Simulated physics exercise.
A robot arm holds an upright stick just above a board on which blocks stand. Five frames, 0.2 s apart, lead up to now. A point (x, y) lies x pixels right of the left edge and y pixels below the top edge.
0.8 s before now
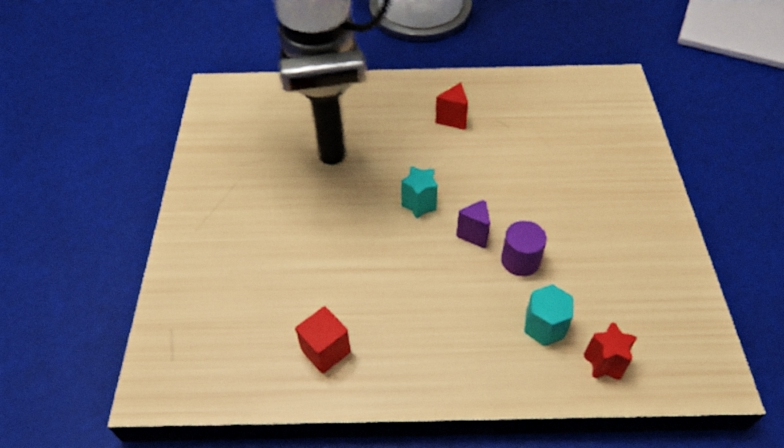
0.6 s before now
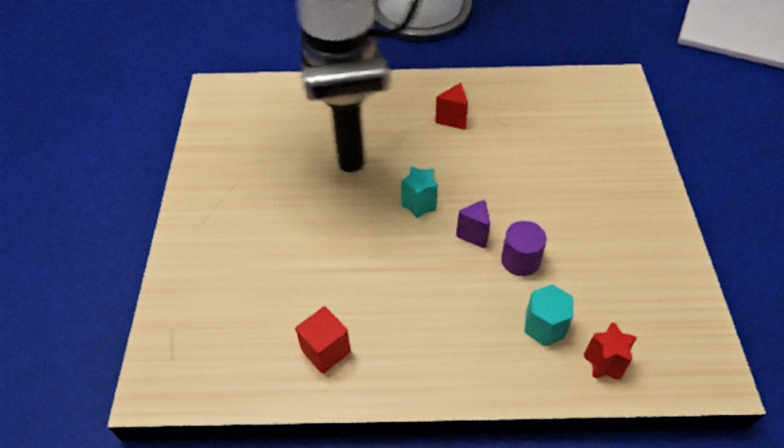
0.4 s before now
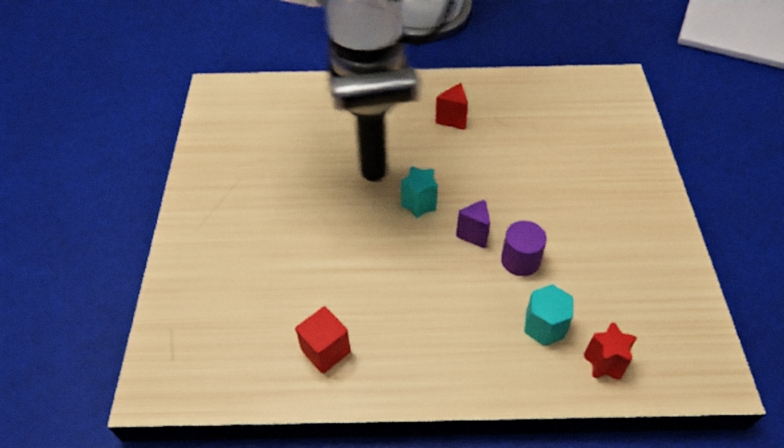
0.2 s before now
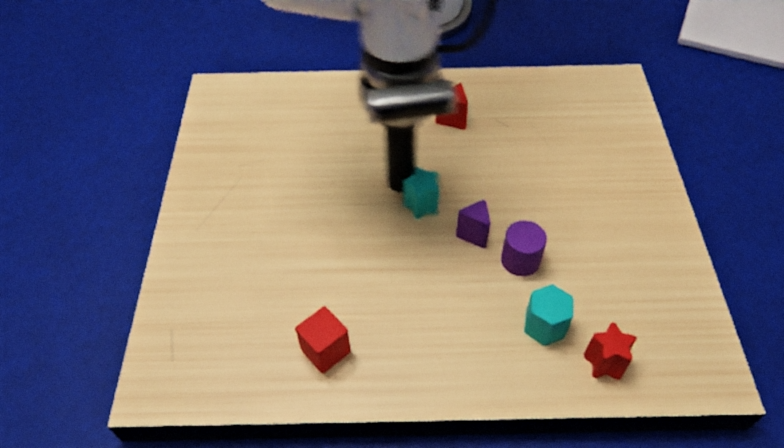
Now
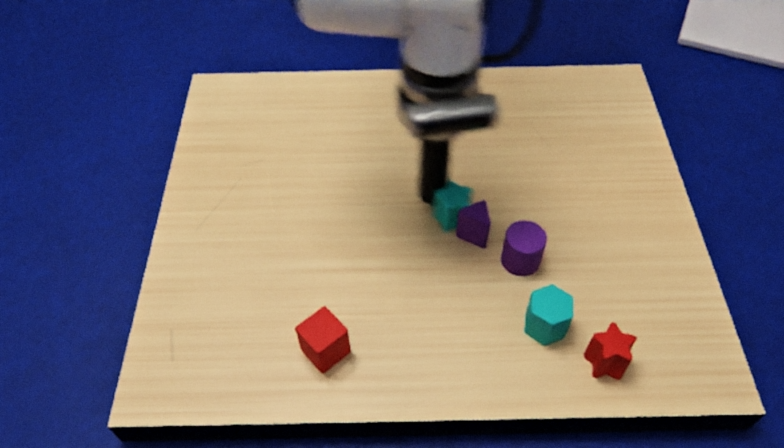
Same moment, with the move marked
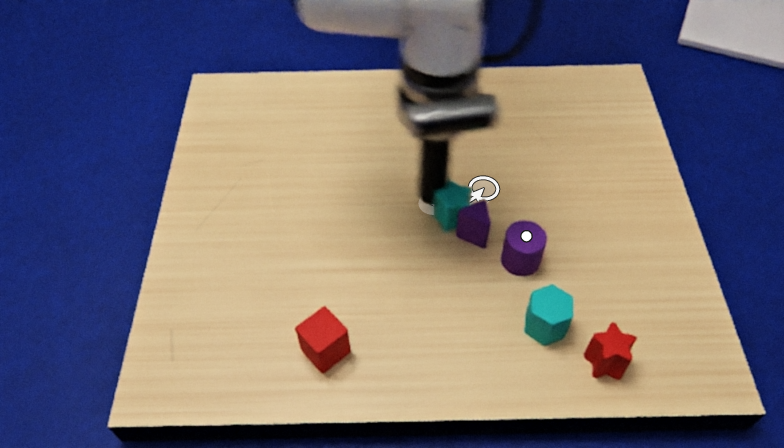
A robot arm holding a dark upright stick moves over a pale wooden board on a blue surface, seen from above at an angle by a still camera. A red triangular block sits near the top, a turquoise star, purple triangular piece, purple cylinder, turquoise hexagon and red star run diagonally toward the lower right, and a red cube lies lower left. The stick slides rightward and slightly down, meets the turquoise star and pushes it a short way to the purple triangular piece.
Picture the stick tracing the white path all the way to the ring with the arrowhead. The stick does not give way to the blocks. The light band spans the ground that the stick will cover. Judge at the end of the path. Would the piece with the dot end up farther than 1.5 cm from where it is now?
It seems not.
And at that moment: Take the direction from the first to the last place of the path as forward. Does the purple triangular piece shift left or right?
Displaced right.
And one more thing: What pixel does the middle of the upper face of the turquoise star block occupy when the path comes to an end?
About (477, 199).
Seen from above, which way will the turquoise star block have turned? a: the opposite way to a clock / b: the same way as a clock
b
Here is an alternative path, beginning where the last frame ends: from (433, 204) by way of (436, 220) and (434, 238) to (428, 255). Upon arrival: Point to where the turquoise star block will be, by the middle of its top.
It comes to (466, 212).
The line goes from (433, 204) over (453, 205) and (471, 200) to (484, 188); the dot is on the purple cylinder.
On the path given first. Halfway along, stick (464, 194); turquoise star block (476, 200), turned 25° clockwise; purple triangular piece (491, 222).
At the end, stick (485, 179); turquoise star block (477, 199), turned 30° clockwise; purple triangular piece (491, 222); purple cylinder unmoved.
